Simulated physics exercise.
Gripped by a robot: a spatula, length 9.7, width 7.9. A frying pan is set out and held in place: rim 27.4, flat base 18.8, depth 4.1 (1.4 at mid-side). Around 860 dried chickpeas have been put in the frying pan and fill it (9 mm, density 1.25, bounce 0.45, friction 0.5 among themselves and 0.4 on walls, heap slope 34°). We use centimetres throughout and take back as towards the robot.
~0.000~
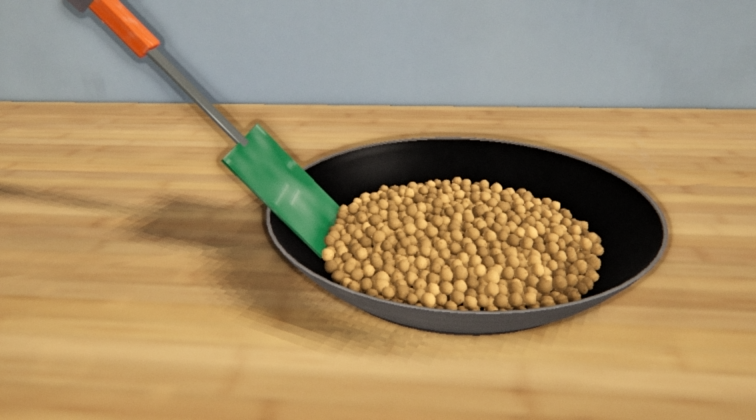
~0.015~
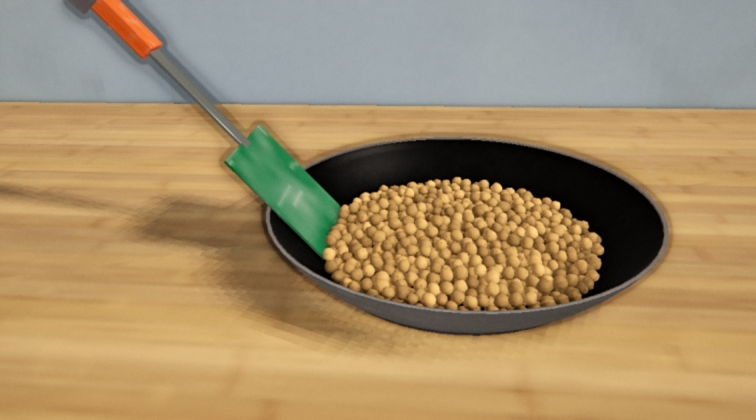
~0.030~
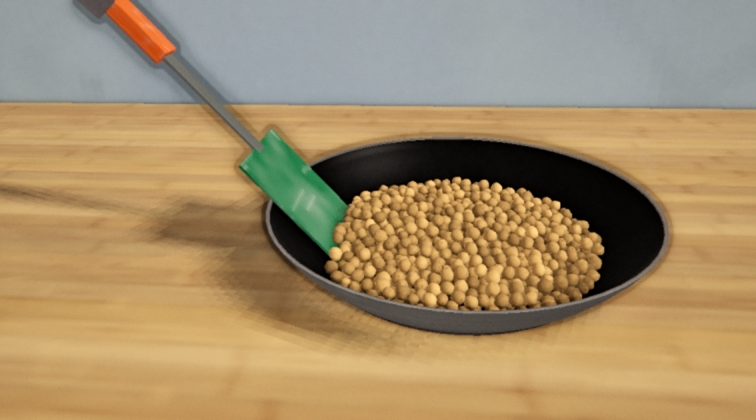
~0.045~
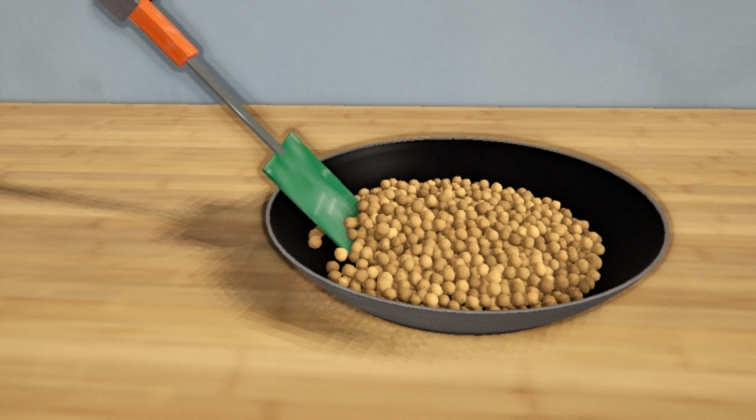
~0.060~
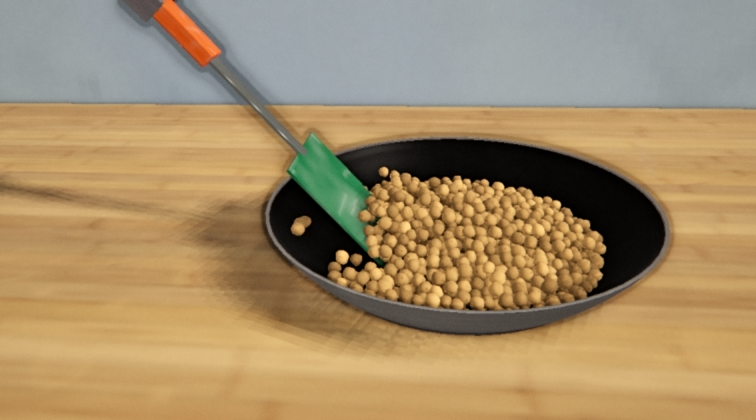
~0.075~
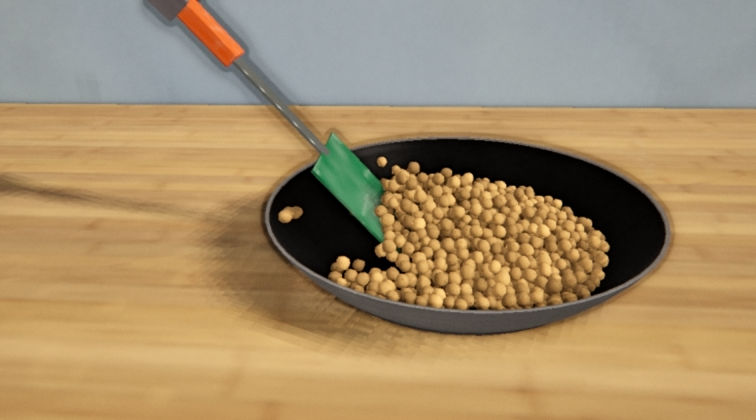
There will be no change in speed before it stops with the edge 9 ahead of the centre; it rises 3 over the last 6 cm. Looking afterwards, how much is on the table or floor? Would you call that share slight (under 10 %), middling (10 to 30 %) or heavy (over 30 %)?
It is middling.
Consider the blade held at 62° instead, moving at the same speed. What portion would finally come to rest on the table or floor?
Result, estimated: 20 %.
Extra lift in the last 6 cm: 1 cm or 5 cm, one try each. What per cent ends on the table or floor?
Some 20 and 20 per cent.
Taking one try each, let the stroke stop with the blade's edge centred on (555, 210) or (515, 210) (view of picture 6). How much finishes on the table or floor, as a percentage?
First try roughly 15 percent, second roughly 10 percent.
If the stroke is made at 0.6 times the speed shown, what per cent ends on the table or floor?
Roughly 10 per cent.
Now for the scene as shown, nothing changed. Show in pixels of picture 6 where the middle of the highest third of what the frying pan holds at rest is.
(572, 229).
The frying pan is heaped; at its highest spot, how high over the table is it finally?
4.5 cm.
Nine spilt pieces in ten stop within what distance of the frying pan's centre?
65 cm.
After 0.11 s, sloping 49°, highest piece 8 above the table; 864 in the frying pan.
After 0.15 s, sloping 49°, highest piece 9 above the table; 862 in the frying pan, 2 on the blade or in flight.
After 0.37 s, sloping 49°, highest piece 9 above the table; 681 in the frying pan, 175 on the table or floor, 8 on the blade or in flight.
After 1.42 s, sloping 49°, highest piece 4 above the table; 679 in the frying pan, 185 on the table or floor.
At rest, 679 in the frying pan, 185 on the table or floor. That is 21 % on the table or floor.
